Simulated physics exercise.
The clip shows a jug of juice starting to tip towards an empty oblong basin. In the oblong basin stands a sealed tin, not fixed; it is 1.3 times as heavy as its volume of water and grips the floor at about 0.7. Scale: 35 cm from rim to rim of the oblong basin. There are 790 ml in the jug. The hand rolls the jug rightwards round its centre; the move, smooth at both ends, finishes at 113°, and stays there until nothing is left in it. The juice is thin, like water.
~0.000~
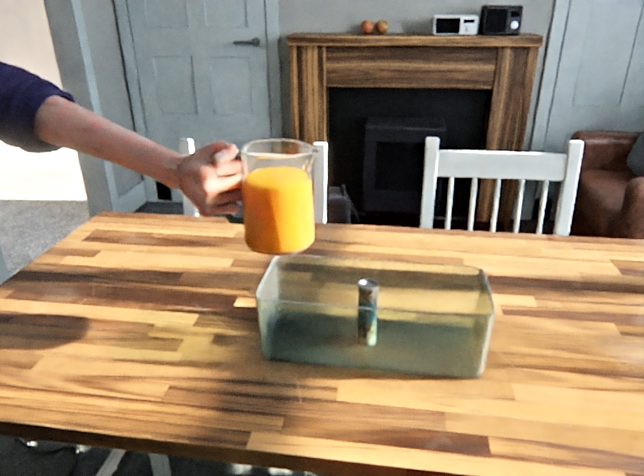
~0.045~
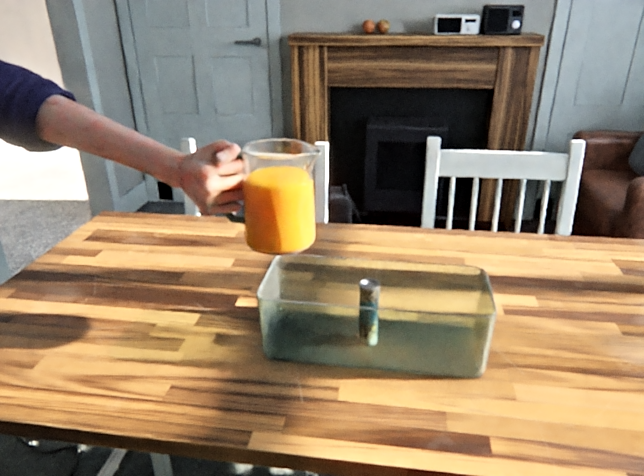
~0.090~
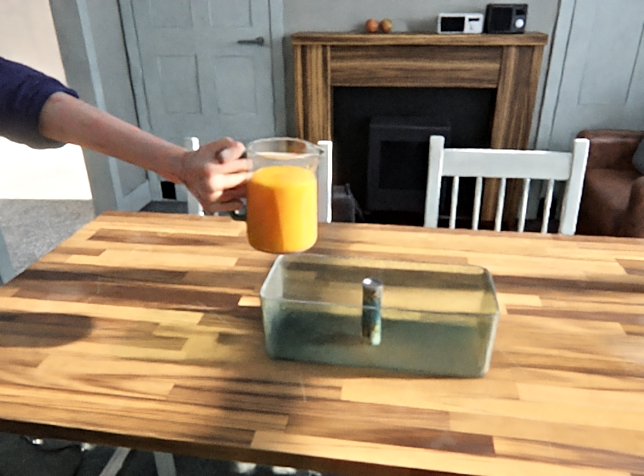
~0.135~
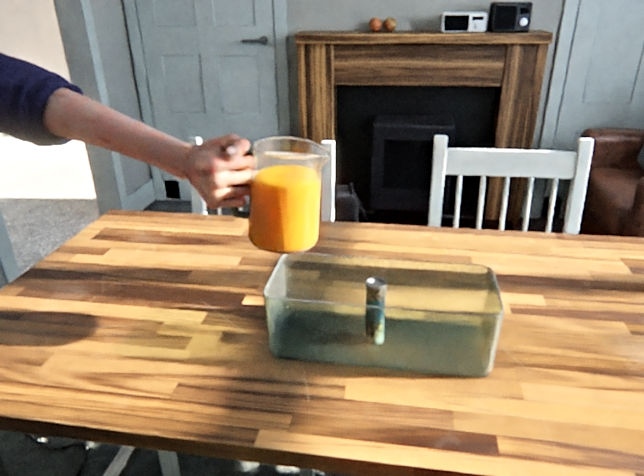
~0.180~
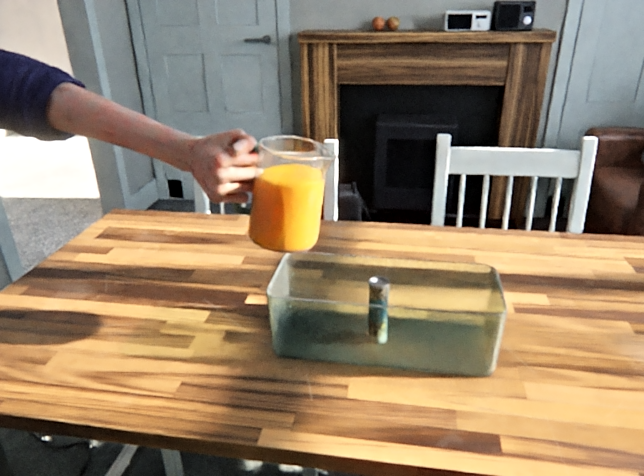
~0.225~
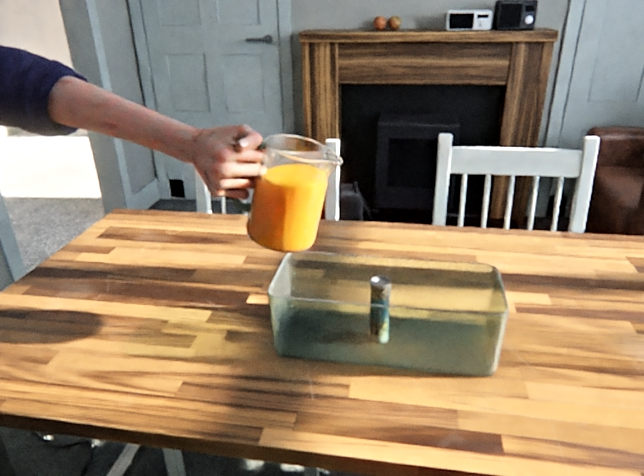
A hand held a clear jug of orange juice above a wooden table, near an oblong basin with a small tin standing in it, and slowly tilted the jug a little to the right.
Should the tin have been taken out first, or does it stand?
The tin goes over.
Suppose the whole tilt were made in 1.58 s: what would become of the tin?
The tin goes over.
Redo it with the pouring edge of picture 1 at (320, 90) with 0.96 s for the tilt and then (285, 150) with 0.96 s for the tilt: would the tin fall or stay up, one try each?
First it stays up; then it keeps standing.
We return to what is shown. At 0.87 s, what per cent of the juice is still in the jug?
About 34 per cent.
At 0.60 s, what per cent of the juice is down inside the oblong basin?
About 0 per cent.
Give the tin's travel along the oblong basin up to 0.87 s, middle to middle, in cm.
Some 0 cm.
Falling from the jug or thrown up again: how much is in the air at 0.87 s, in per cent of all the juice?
Some 22 per cent.
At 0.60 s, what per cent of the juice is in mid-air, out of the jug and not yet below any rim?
Near 10 in a hundred.
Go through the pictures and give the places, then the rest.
The first picture shows tilt 0°; pouring edge (319, 151); surface from (246, 174) to (309, 177); the oblong basin's rim runs from (265, 276) to (489, 291); the tin's top is at (368, 287).
The second picture shows tilt 1°; pouring edge (321, 151); surface from (248, 174) to (310, 177).
The third picture shows tilt 2°; pouring edge (325, 152); surface from (251, 173) to (314, 176).
The fourth picture shows tilt 5°; pouring edge (331, 154); surface from (256, 173) to (319, 175).
The fifth picture shows tilt 10°; pouring edge (337, 157); surface from (259, 173) to (323, 175).
The sixth picture shows tilt 15°; pouring edge (342, 161); surface from (260, 177) to (327, 175).
After 0.60 s the tilt is 77° and 90 per cent is still to pour; the tin stands where it began.
After 0.87 s the tilt is 110° and 34 per cent is still to pour; the tin stands where it began.
After 1.15 s the tilt is 113° and 3 per cent is still to pour; the tin lies on its side.
After 1.46 s the tilt is 113° and 0 per cent is still to pour; the tin lies on its side.
In the end the tin lies on its side.
